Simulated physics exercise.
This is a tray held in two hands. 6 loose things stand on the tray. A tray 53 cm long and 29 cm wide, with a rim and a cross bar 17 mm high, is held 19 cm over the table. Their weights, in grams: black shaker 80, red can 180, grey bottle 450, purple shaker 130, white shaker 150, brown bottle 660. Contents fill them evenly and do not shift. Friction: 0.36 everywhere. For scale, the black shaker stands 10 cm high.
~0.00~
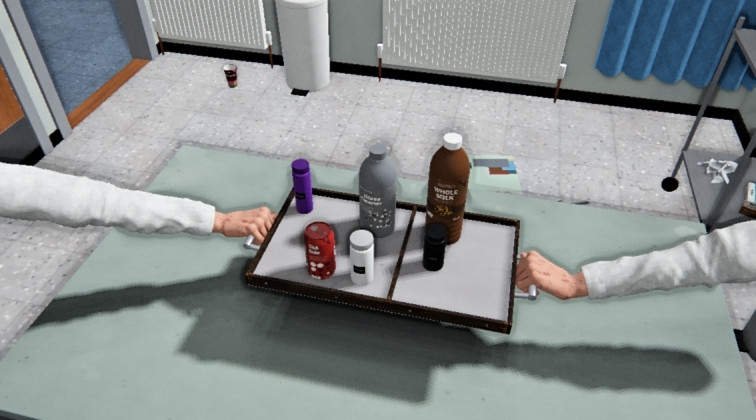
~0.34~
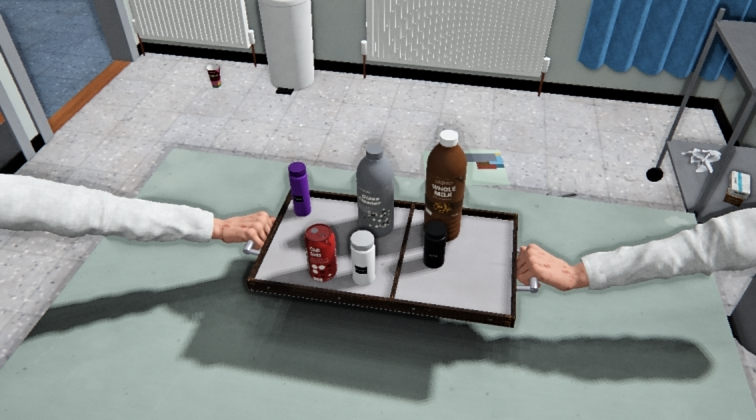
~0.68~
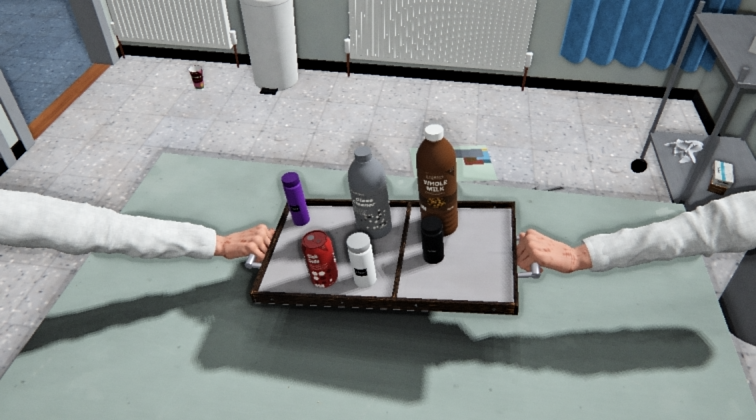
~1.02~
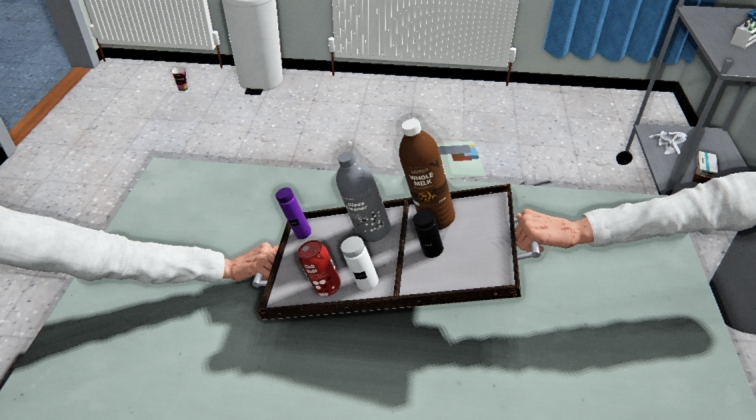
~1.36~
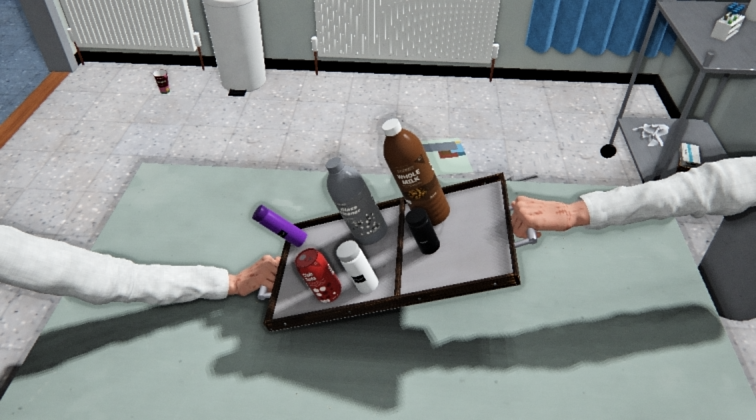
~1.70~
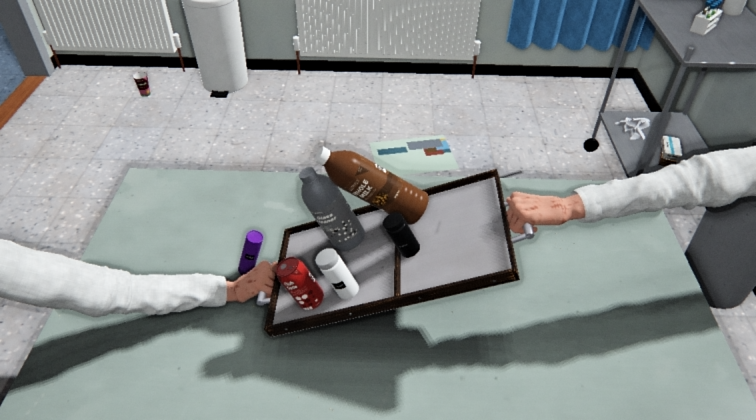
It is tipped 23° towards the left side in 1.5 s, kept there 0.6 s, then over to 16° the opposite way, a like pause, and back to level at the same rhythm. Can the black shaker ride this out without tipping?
The black shaker stays upright.
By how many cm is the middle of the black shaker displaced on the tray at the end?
About 4 cm.
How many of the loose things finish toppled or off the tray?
5 of them.
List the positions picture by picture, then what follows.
Tray level; black shaker (435, 248); red can (320, 252), in the first frame.
Tray tilted 1°, left edge down; purple shaker (300, 190); white shaker (363, 258), in the second frame.
Tray tilted 7°, left edge down; brown bottle (437, 181); red can (320, 260), in the third frame.
Tray tilted 16°, left edge down; grey bottle (361, 195); purple shaker (294, 214), in the fourth frame.
Tray tilted 22°, left edge down; purple shaker (280, 226) tipped 27° against what carries it; white shaker (358, 267), in the fifth frame.
Tray tilted 23°, left edge down; black shaker (402, 235) shifted 4 cm; red can (301, 284) shifted 4 cm, in the sixth frame.
Around 2.60 s, tray tilted 17°, left edge down; red can, grey bottle and white shaker now off the tray; black shaker shifted 4 cm near (405, 236); brown bottle on its side.
Around 3.40 s, tray tilted 13°, right edge down; brown bottle now off the tray; black shaker shifted 4 cm near (417, 246).
Finally (6.2 s), off the tray and tipped over, red can, grey bottle, purple shaker, white shaker and brown bottle; the last one still in place (within 5 cm). In the last view, black shaker near (413, 241).
